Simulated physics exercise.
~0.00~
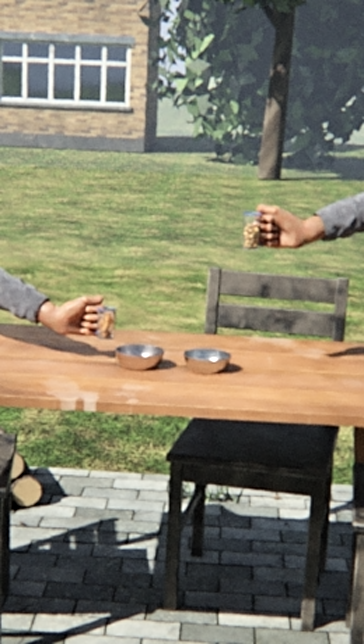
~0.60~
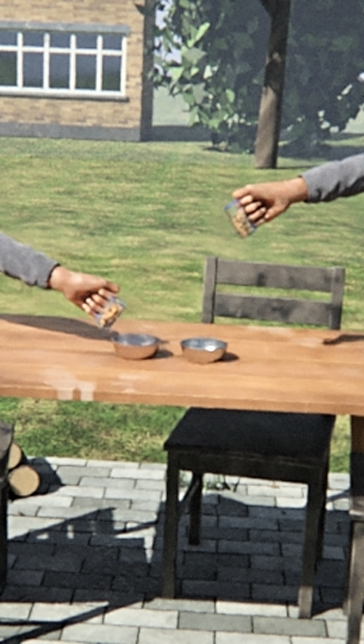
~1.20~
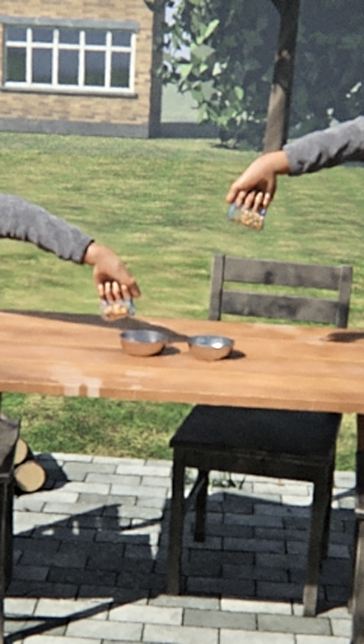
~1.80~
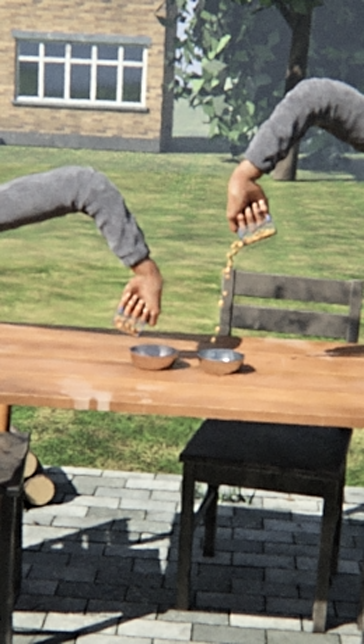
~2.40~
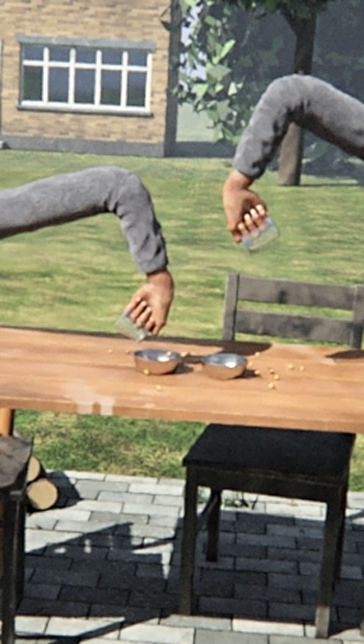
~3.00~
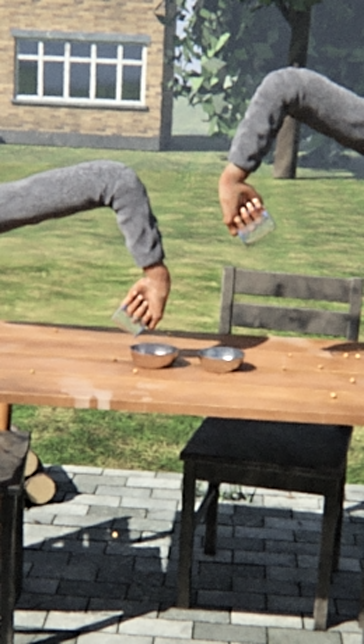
On an outdoor wooden table, two hands tip cups over metal bowls, the left pouring cleanly, the higher right scattering pieces around.
